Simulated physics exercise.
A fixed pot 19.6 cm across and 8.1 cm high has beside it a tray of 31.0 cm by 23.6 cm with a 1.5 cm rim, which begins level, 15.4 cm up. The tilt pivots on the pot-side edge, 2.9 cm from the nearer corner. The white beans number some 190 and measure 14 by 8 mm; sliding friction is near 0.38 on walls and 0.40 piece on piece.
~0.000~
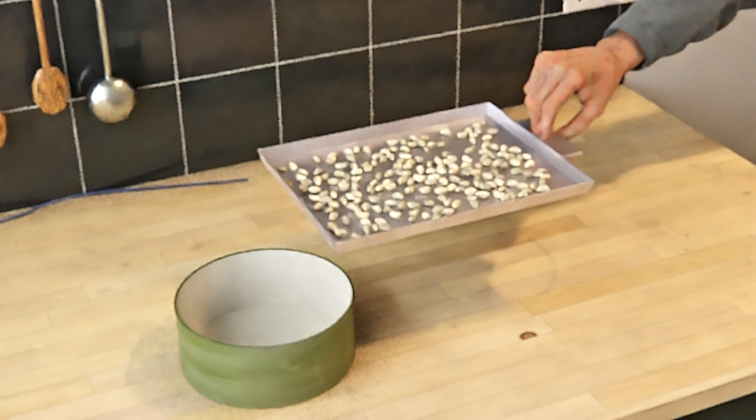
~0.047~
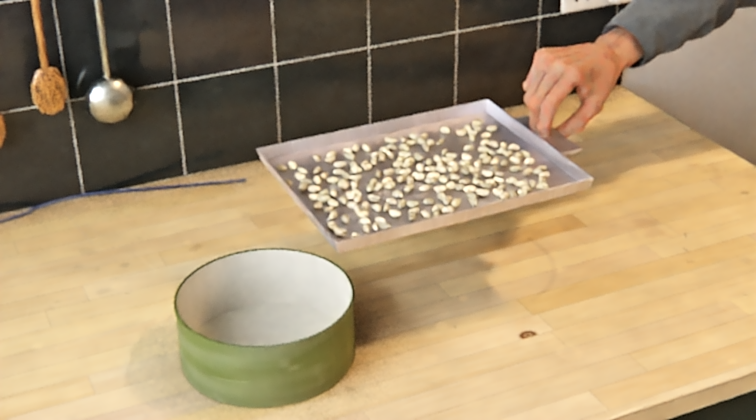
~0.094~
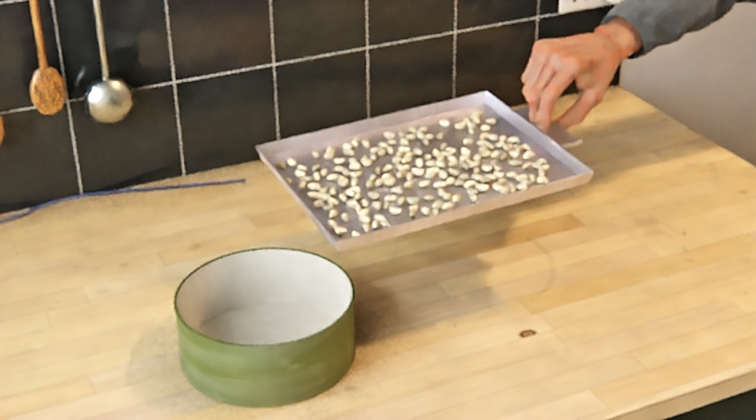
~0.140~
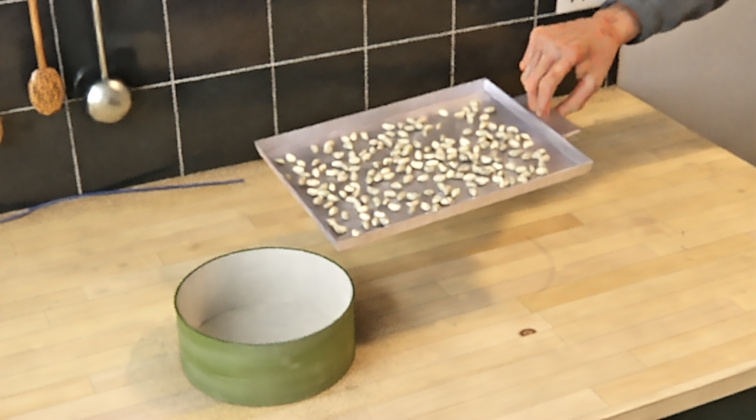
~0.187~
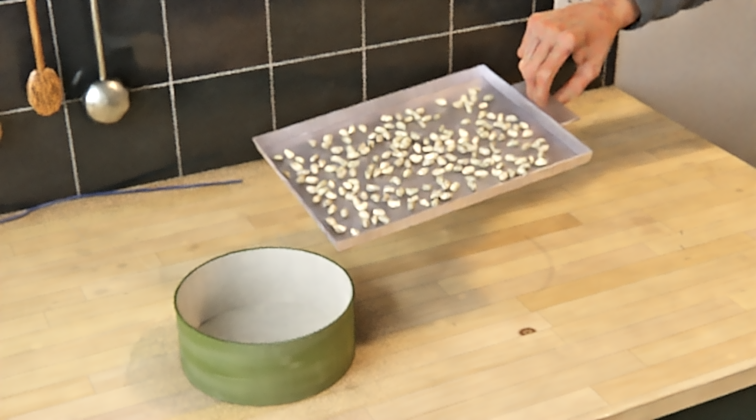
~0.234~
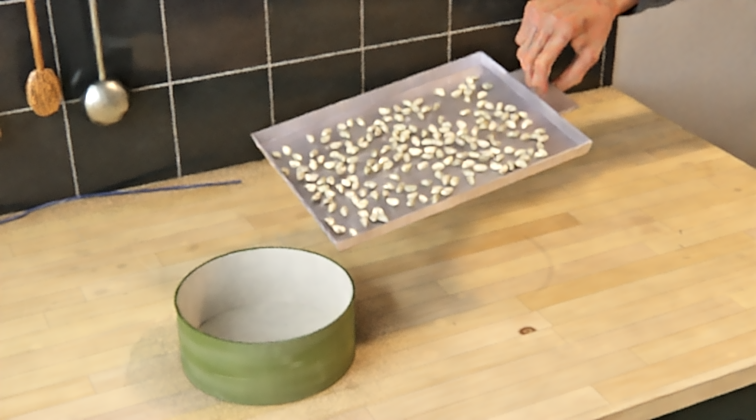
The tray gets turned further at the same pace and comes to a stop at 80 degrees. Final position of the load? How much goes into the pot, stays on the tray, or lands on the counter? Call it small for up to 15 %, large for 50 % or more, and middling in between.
Pot - large, tray - small, counter - middling.
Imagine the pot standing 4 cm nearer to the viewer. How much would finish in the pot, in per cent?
In that case about 95 percent would end up there.
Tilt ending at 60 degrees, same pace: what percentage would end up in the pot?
In that case some 35 per cent.
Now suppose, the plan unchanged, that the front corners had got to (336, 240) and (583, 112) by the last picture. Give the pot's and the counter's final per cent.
In the pot: 90 per cent; on the counter: 5 per cent.
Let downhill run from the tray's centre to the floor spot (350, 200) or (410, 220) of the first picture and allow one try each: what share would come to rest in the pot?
Near 80 and 30 percent, in that order.
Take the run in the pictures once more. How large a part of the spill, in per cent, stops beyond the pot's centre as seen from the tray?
I'd put it at close to 40 per cent.
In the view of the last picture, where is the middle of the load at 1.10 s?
Near (326, 220).
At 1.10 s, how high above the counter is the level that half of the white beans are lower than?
Median height: Approx. 18 cm.
After 0.76 s, tilt 44 degrees; the tray holds 100 %, the pot 0 %.
Then, at 1.10 s, tilt 65 degrees; the tray holds 75 %, the pot 10 %.
After 1.54 s, tilt 80 degrees; the tray holds 15 %, the pot 55 %.
At rest (2.7 s), pot 75 %, tray 0 %, counter 25 %.
